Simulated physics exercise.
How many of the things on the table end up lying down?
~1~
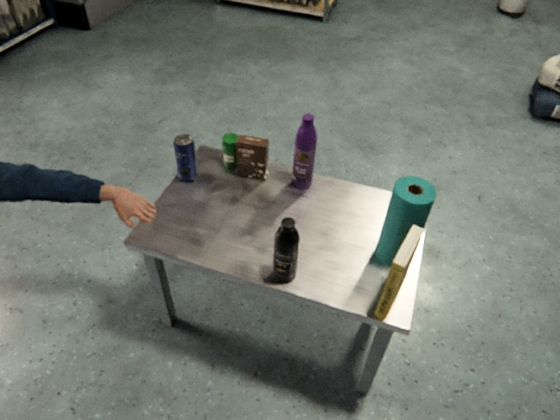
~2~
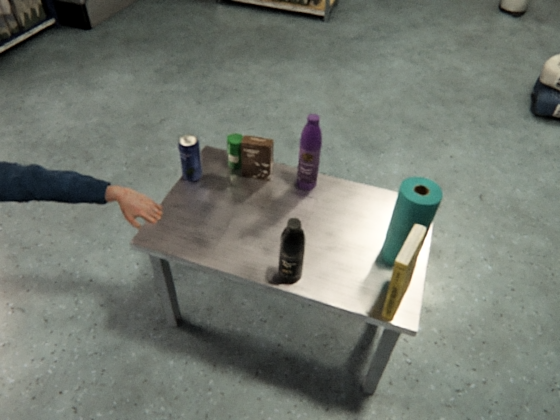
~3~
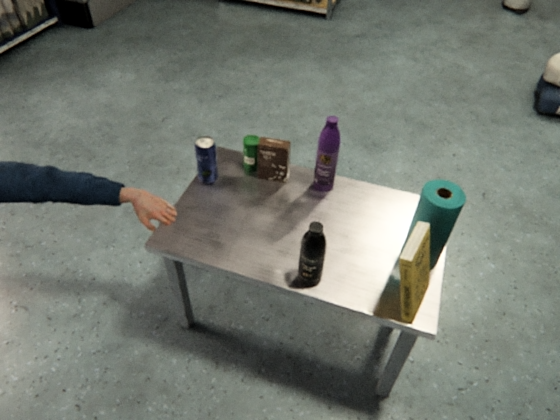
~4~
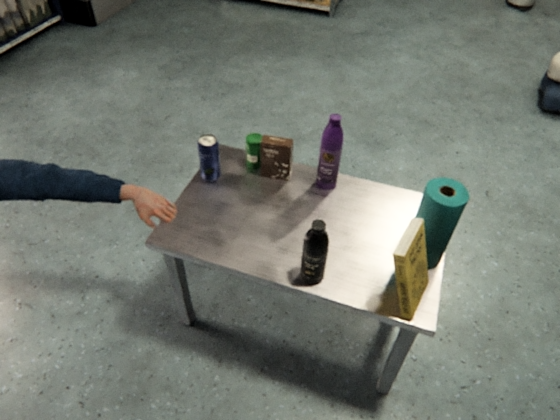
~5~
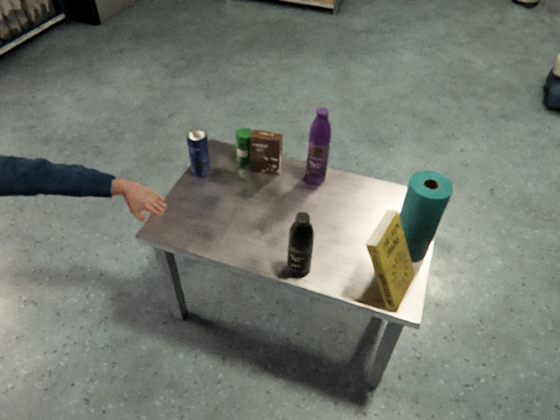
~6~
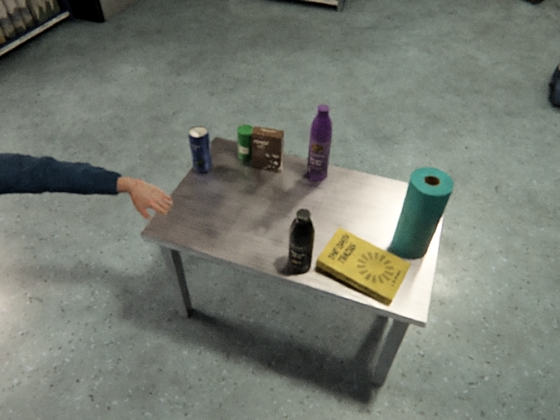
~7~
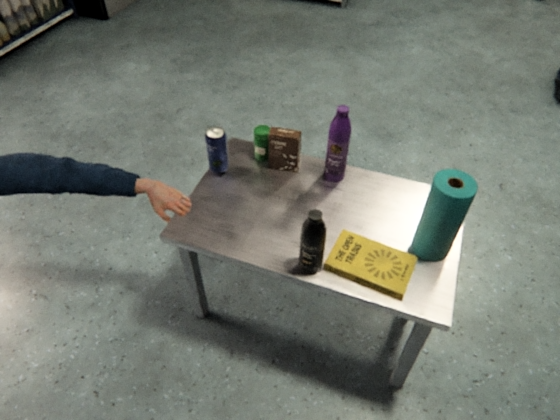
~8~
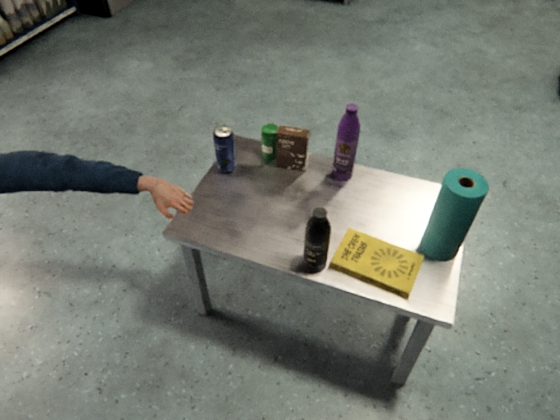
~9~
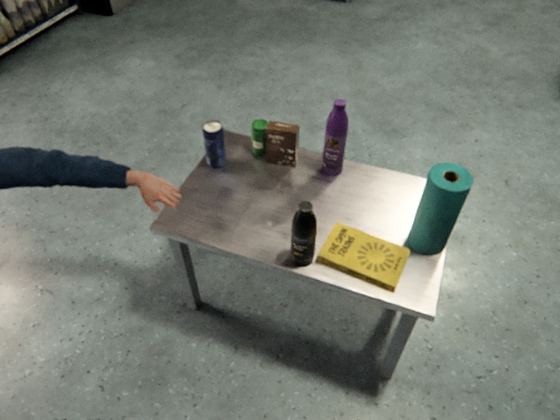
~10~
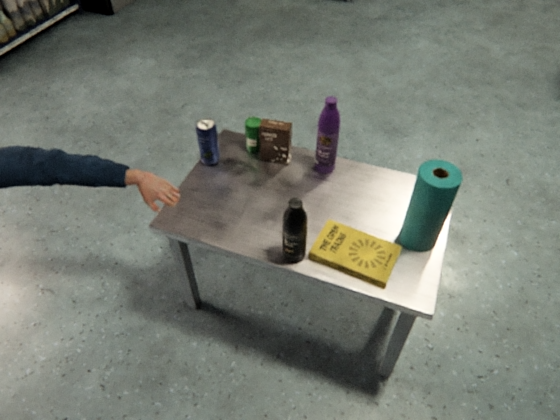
One does. The yellow book tips over and ends up lying flat on the table.
